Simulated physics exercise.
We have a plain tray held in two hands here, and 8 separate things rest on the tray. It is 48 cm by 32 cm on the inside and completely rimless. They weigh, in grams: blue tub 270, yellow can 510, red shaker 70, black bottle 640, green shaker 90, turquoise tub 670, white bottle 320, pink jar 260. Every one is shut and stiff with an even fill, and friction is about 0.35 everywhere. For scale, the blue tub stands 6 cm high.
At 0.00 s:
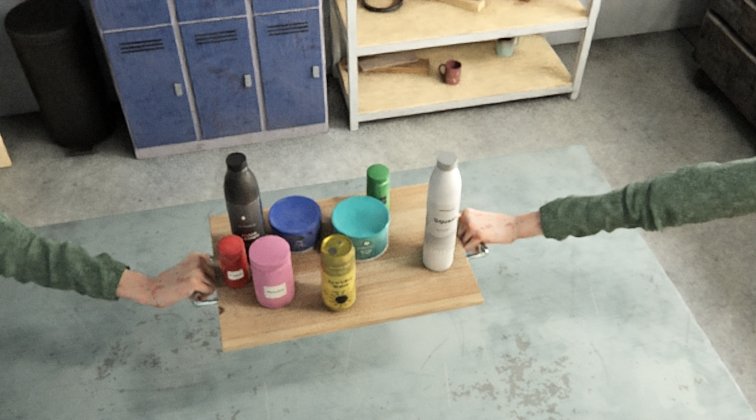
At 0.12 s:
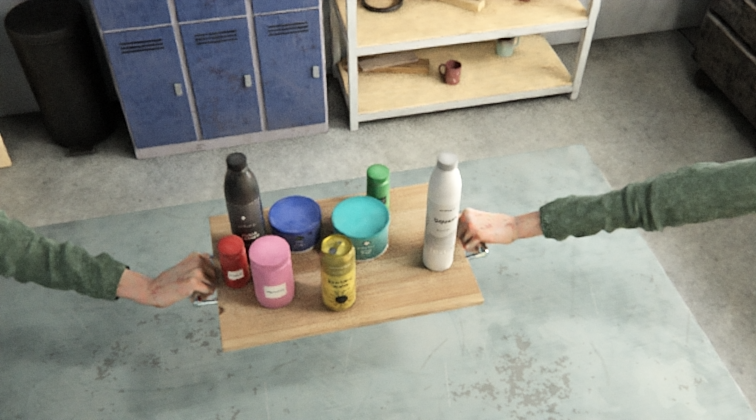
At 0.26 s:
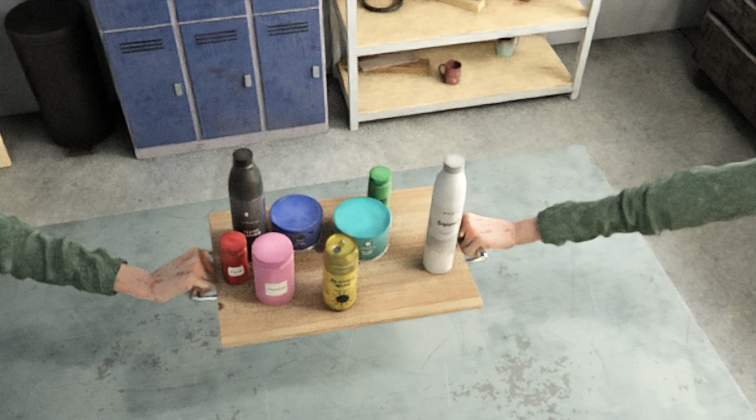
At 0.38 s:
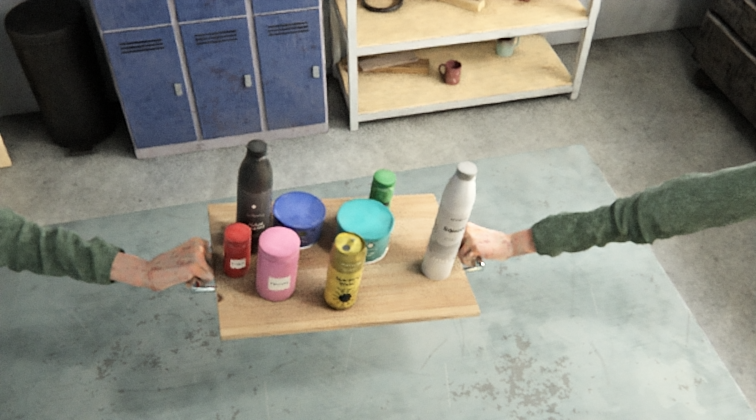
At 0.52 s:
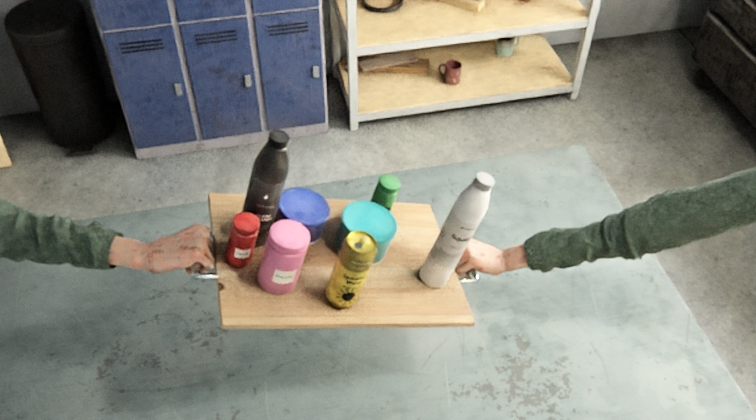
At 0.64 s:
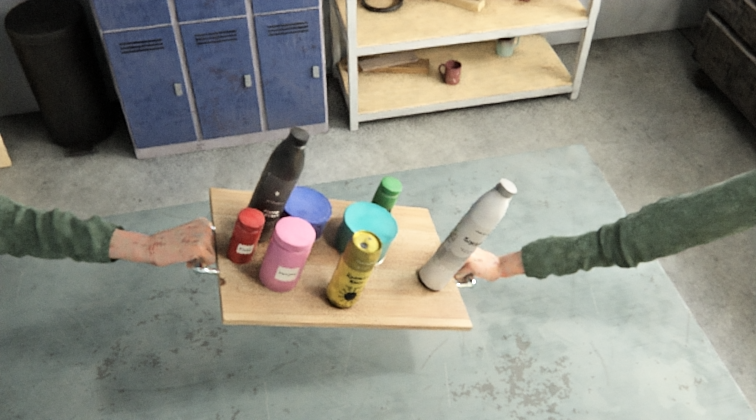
Two hands held a wooden board crowded with bottles, tubs and cans level at first, then tilted it steadily down to the right, and the tall black and white bottles leaned over to the right.
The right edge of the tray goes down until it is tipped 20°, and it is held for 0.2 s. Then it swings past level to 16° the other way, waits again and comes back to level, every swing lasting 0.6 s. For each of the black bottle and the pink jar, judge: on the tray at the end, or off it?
Black bottle - on the tray. Pink jar - on the tray.
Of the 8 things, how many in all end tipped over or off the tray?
That comes to 2.
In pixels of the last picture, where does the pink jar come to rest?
Near (308, 276).
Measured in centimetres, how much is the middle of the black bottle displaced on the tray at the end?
Around 26 centimetres.
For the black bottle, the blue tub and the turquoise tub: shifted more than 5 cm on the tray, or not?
The black bottle gets shifted; the blue tub leaves its spot; the turquoise tub ends elsewhere.
After 0.94 s, tray at 20°, right edge down; white bottle now off the tray; black bottle on its side near (337, 212); pink jar slid 2 cm near (298, 256).
After 1.24 s, tray at 2°, left edge down; black bottle on its side near (371, 260); pink jar slid 7 cm near (307, 277); blue tub slid 12 cm.
At rest (2.8 s), off the tray, white bottle; tipped over on the tray, black bottle; not toppled but over 5 cm from the start, blue tub, red shaker, turquoise tub and pink jar; the other 2 in place, give or take 5 cm. In the last view, black bottle near (372, 261), pink jar near (308, 276).
